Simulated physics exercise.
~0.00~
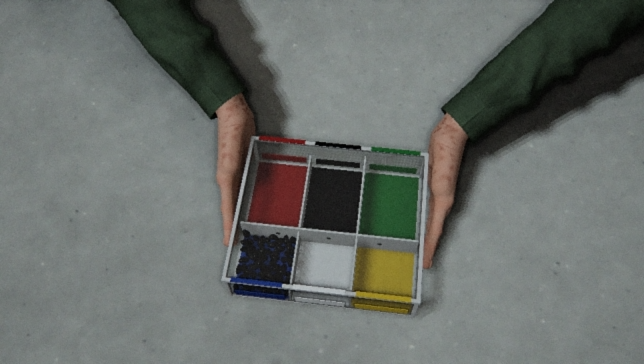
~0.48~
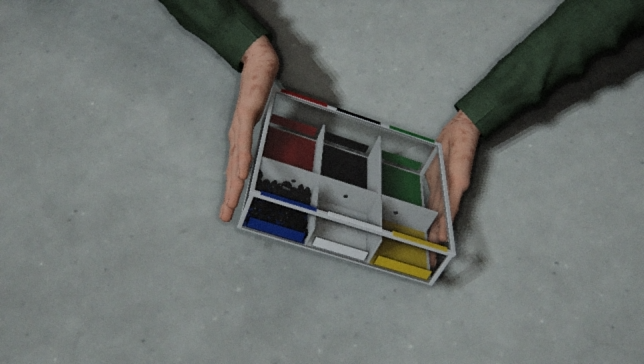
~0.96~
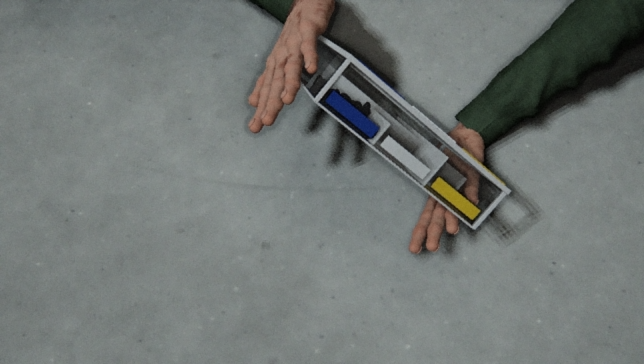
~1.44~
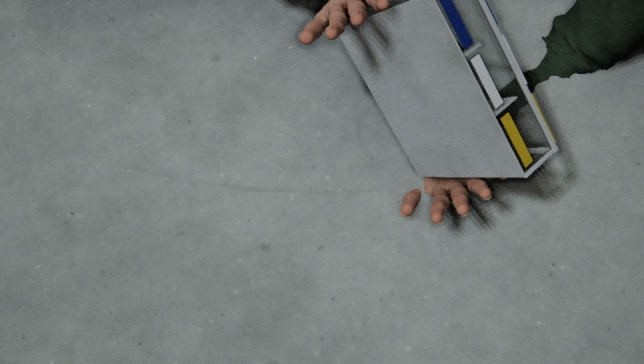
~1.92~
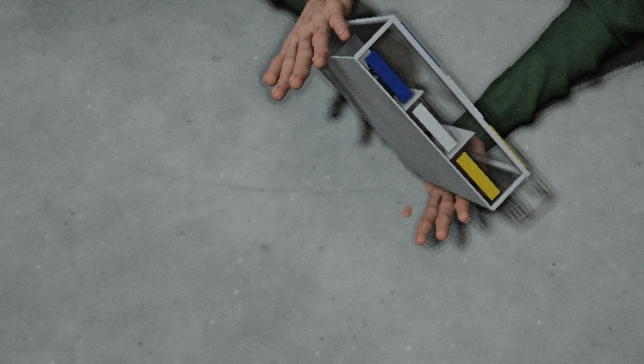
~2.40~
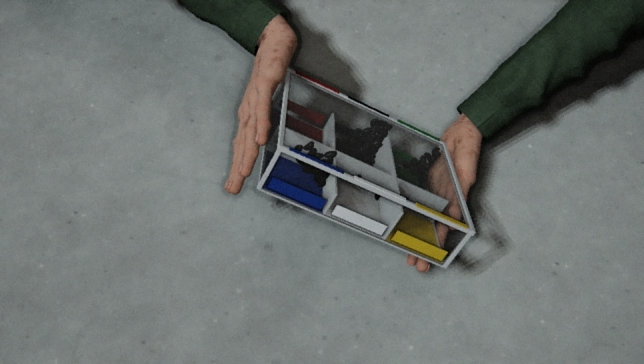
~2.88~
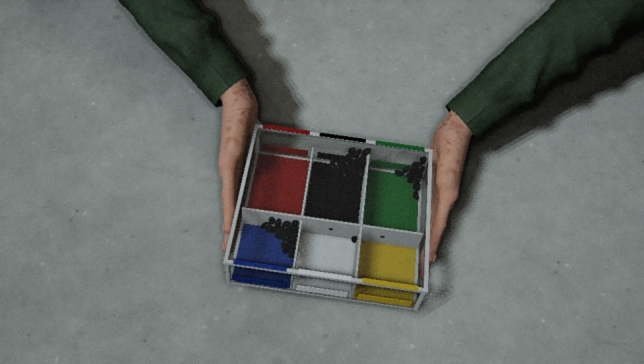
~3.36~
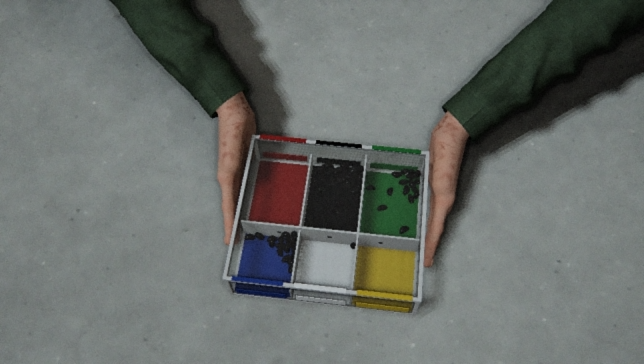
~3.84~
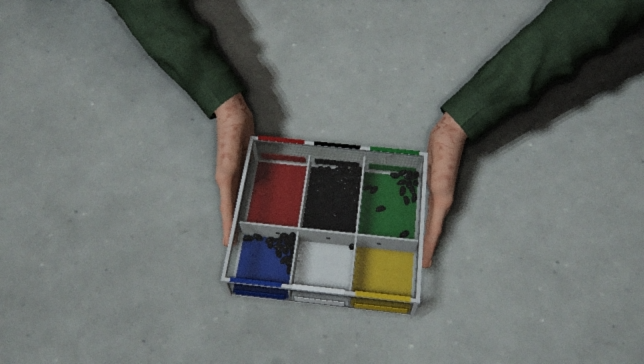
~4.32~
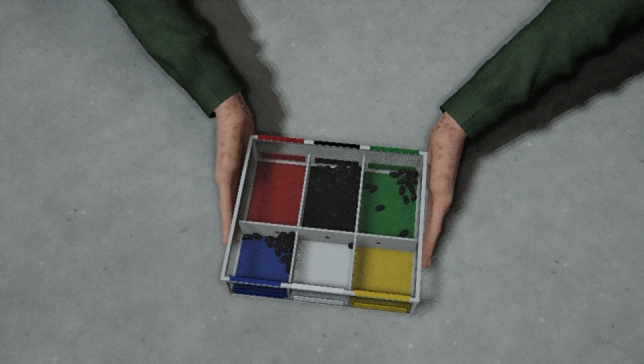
The clip opens on two green-sleeved hands holding a clear-sided box with six coloured compartments, the black beans heaped in the blue one at lower left. The hands tip the box up toward the upper right, and it turns as it rises. It swings past upright until its plain underside shows and it reaches the edge of view. Then the hands lower it back the same way, and beans appear scattered across several compartments. The box settles flat where it began, with beans lying still in the black, blue and green compartments, while red, white and yellow look essentially empty.
